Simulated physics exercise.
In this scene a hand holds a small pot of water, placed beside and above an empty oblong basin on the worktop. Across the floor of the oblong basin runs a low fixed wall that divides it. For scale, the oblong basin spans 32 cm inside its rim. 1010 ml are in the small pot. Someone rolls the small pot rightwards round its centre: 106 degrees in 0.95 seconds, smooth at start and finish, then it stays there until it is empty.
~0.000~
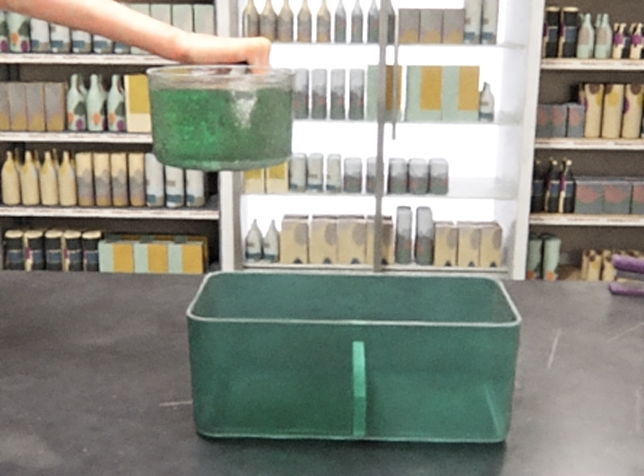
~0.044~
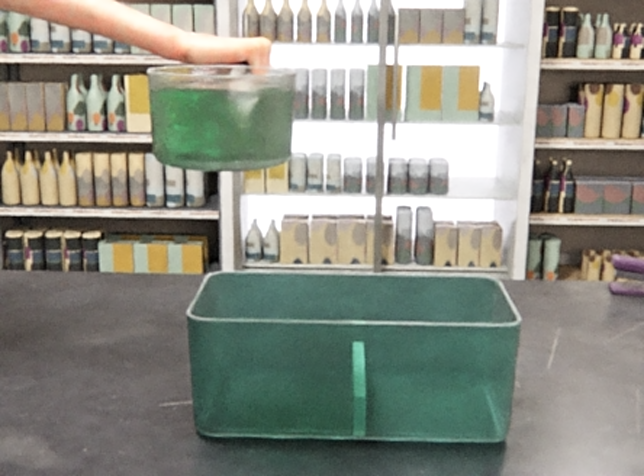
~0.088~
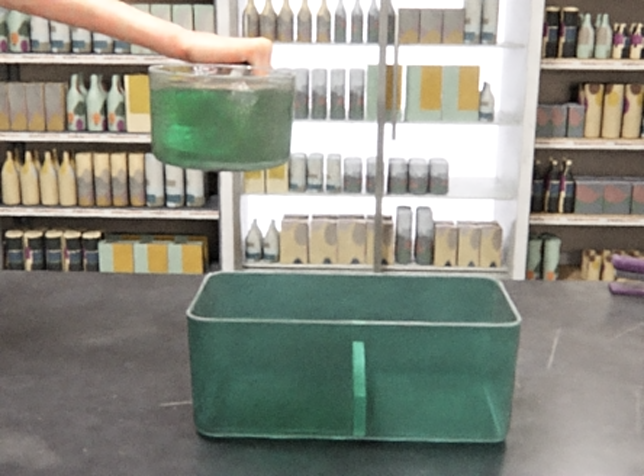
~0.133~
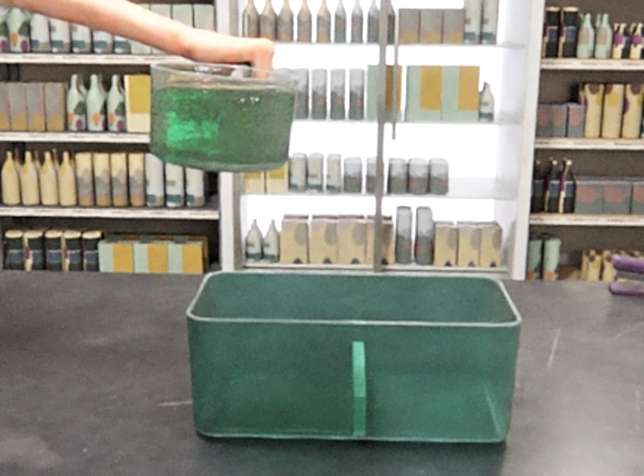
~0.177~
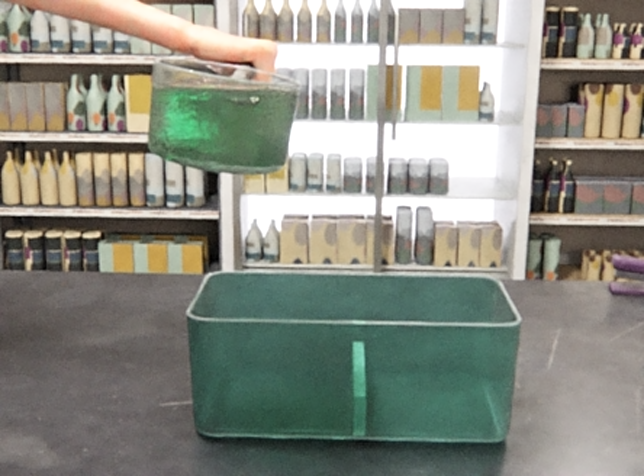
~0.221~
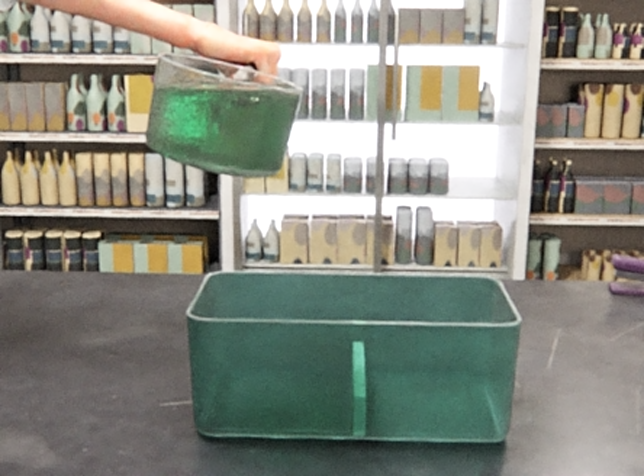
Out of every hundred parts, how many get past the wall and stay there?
About 65 out of 100.
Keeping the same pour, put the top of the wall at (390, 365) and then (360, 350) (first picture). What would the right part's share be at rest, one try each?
It comes to 30 per cent, and then 65 per cent.
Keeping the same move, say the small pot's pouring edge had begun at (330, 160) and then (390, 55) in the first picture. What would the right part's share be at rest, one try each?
In order, 70 and 70 per cent.
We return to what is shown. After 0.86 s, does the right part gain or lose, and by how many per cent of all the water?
Its share increases, some 4 in a hundred.
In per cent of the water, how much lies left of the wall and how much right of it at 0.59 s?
Left roughly 1, right roughly 6.
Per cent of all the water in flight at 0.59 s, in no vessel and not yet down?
About 34 per cent.
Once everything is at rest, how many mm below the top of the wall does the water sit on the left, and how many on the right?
Looks like roughly 28 mm on the left and roughly 12 mm on the right.
By 0.59 s the tilt is 73° and 59 per cent is still to pour, 1 is left of the wall and 6 right of it.
By 0.86 s the tilt is 104° and 12 per cent is still to pour, 12 is left of the wall and 61 right of it.
By 1.14 s the tilt is 106° and 1 per cent is still to pour, 30 is left of the wall and 66 right of it.
By 1.45 s the tilt is 106° and 0 per cent is still to pour, 35 is left of the wall and 65 right of it.
At rest 34 per cent lies left of the wall, 65 right of it and 1 outside.
